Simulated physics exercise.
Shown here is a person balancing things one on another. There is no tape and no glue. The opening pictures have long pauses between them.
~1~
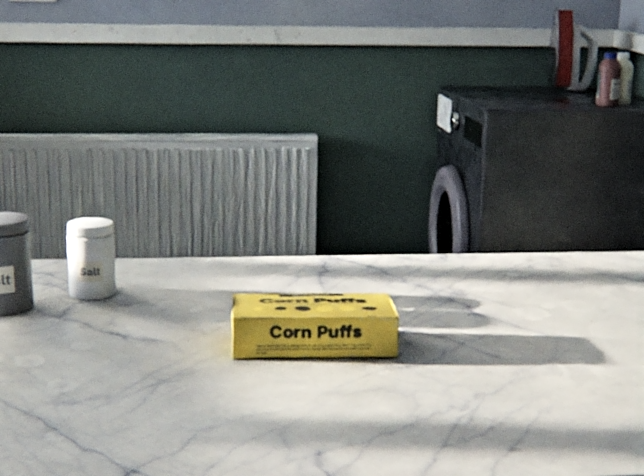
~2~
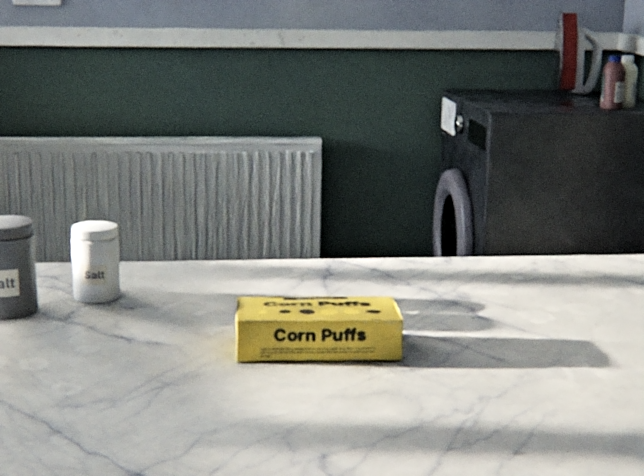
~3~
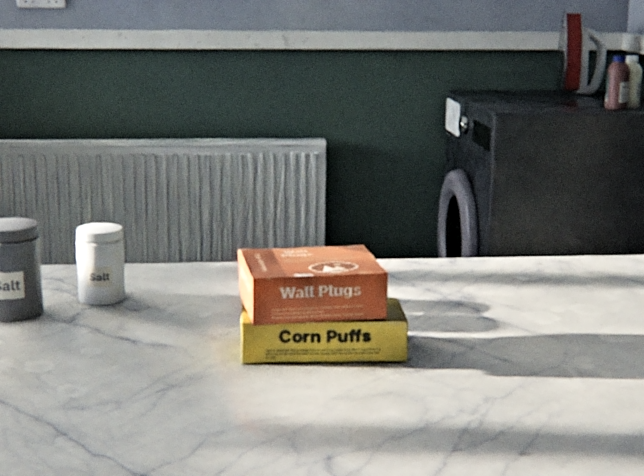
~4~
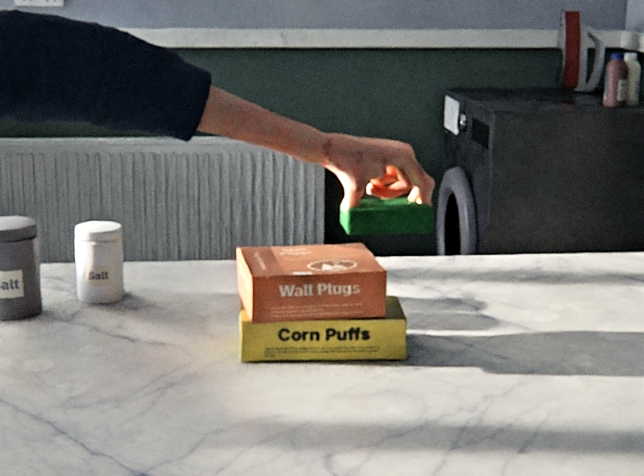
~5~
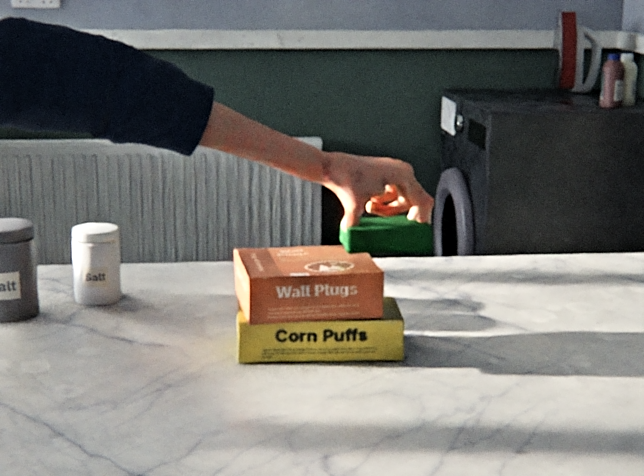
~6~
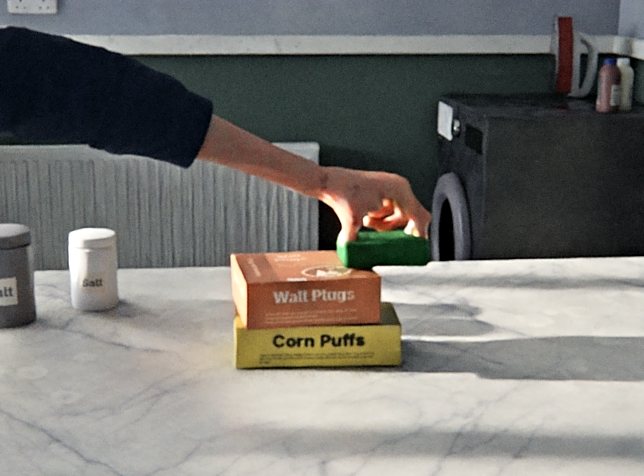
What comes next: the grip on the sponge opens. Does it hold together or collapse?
It does not remain steady.
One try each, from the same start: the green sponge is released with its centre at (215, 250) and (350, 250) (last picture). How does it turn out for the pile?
So the first time it goes over and the second time it does not fall.
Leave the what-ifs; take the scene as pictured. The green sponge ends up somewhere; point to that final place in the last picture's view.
It finishes at about (496, 339).
Then, 0.30 s later than the last frame, green sponge now fallen.
Then, 0.40 s later than the last frame, things are still on the move.
Then, 0.60 s later than the last frame, as before.
When it is over, fallen, green sponge; the other 4 as before. End places, in pixels of the last picture, green sponge near (496, 339). The pile comes apart.
